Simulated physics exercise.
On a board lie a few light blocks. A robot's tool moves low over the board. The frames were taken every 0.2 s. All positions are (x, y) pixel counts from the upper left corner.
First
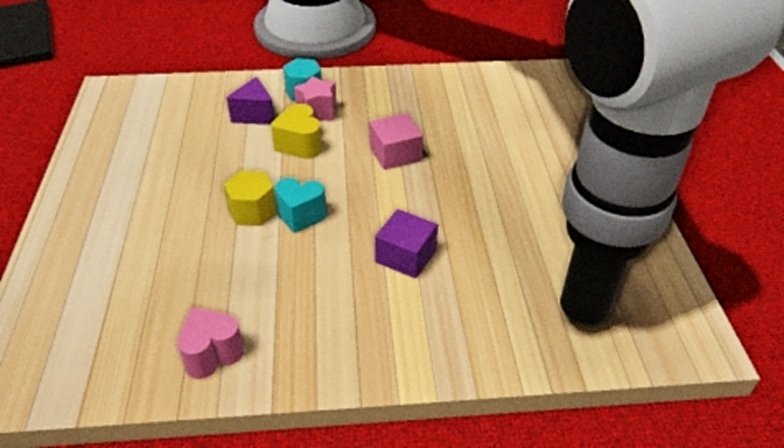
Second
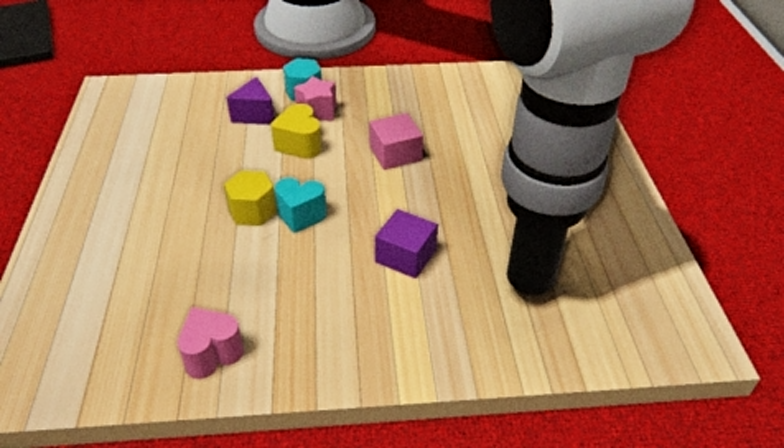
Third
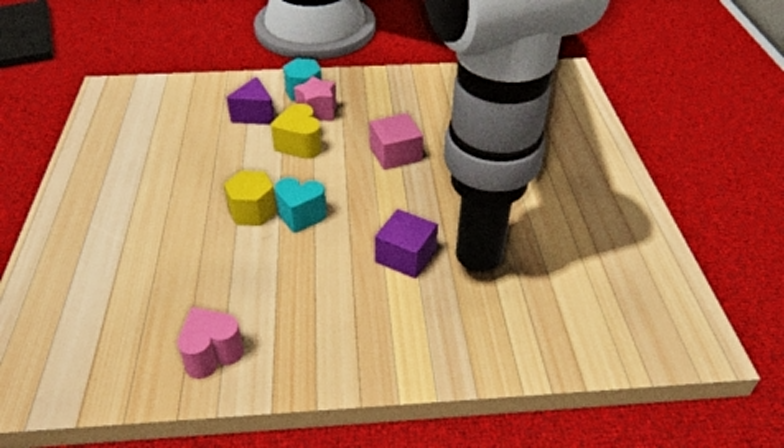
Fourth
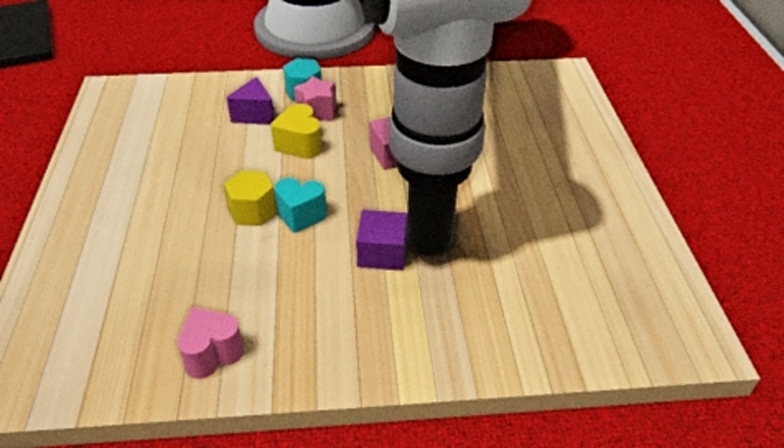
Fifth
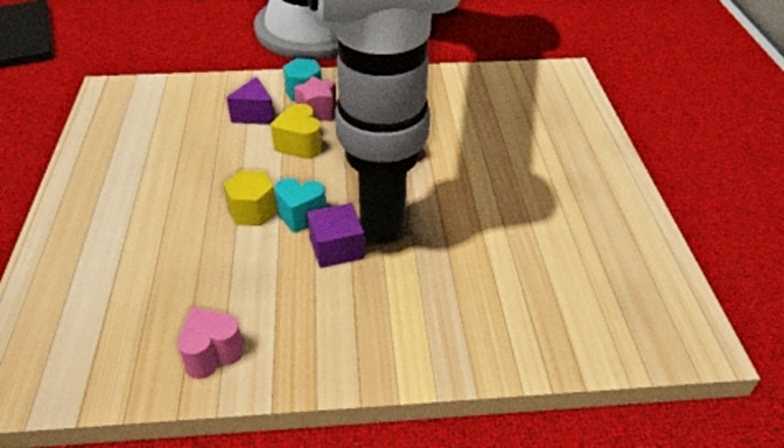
A robot arm swept its black tool leftward across a wooden board scattered with colorful blocks, met the purple cube, and pushed it left until it was close beside the turquoise heart.
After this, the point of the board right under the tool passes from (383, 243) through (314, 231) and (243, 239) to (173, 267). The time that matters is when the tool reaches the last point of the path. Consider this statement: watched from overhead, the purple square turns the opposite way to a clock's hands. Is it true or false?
This is true.
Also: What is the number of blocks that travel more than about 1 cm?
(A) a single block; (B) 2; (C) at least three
Letter C.
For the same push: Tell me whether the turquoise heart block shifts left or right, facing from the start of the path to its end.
Rightward.
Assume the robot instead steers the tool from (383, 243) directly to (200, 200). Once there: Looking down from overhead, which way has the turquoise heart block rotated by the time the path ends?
It swings round clockwise.
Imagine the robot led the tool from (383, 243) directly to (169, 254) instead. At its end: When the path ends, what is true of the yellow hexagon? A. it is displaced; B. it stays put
My answer is option B.
On the path given first. One third of the way, tool (312, 216); yellow hexagon (242, 183); turquoise heart block (291, 182); purple square (273, 226), turned 30° anticlockwise.
Two thirds of the way, tool (239, 224); yellow hexagon (234, 181); turquoise heart block (285, 176), turned 20° clockwise; purple square (234, 246), turned 80° anticlockwise.
At the end, tool (169, 251); yellow hexagon (234, 181); turquoise heart block (285, 176), turned 20° clockwise; purple square (229, 252), turned 100° anticlockwise.
